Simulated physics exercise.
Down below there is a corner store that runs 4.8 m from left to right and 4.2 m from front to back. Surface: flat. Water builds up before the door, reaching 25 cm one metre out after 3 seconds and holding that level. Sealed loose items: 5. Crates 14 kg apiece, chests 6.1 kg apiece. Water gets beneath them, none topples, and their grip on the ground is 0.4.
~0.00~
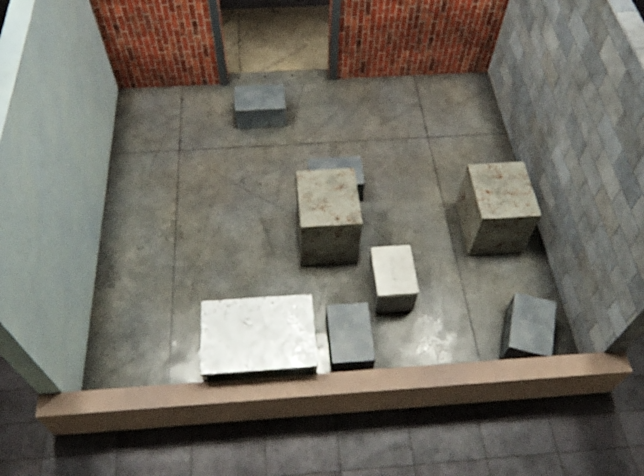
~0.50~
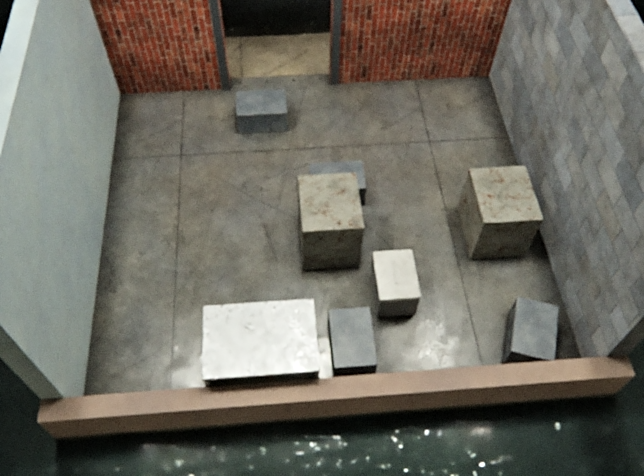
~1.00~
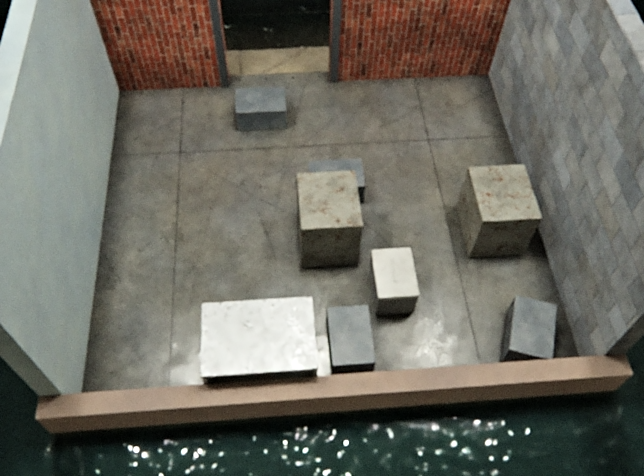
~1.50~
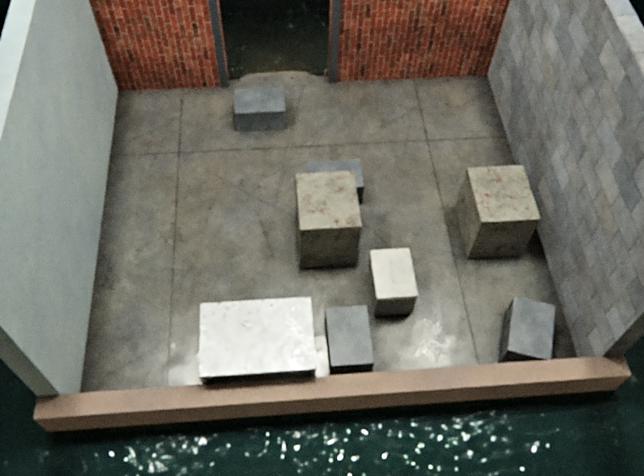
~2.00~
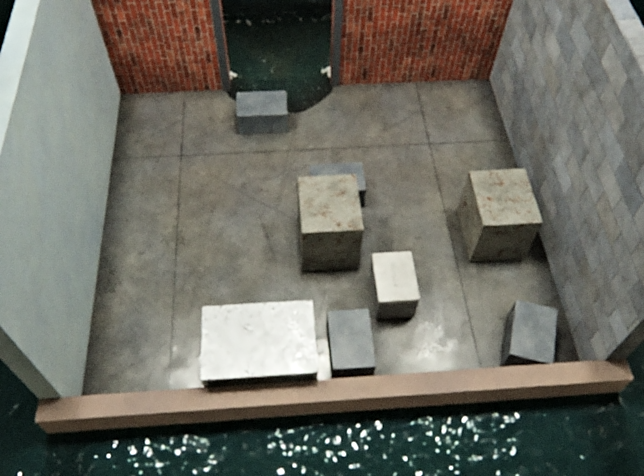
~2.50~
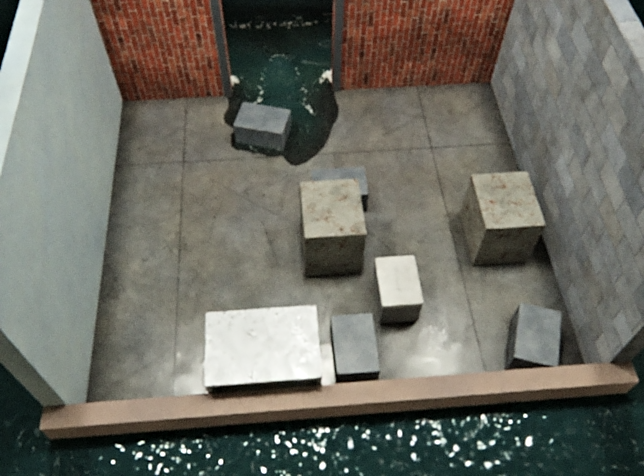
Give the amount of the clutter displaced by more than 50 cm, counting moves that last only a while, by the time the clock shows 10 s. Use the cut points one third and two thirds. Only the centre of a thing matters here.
It falls at two thirds or above.
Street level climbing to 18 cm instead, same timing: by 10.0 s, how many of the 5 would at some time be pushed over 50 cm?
The answer would then be 2.
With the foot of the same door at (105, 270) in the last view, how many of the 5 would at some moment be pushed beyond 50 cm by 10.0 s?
In that case 4 of them.
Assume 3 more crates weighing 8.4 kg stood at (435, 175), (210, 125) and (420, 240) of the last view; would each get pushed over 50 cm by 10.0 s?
For each in turn I get a greater distance, a smaller distance and a greater distance.
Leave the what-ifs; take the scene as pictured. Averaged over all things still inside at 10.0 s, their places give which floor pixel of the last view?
I'd put it close to (391, 323) in the last view.
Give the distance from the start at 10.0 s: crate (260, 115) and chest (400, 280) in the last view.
They've ended up 250 cm and 60 cm away, in that order.
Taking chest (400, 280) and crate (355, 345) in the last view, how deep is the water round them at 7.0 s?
Some 5 cm at the first, some 5 cm at the second.
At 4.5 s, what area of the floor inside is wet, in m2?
Flooded: Near 11.0 m2.
After 3.5 s 1 of 5 are over 50 cm from their spots; 0 afloat.
After 4.5 s 1 of 5 are over 50 cm from their spots; 1 afloat.
After 7.0 s 3 of 5 are over 50 cm from their spots; 2 afloat.
After 10.0 s 4 of 5 are over 50 cm from their spots, and 4 have been at some point; 5 afloat.
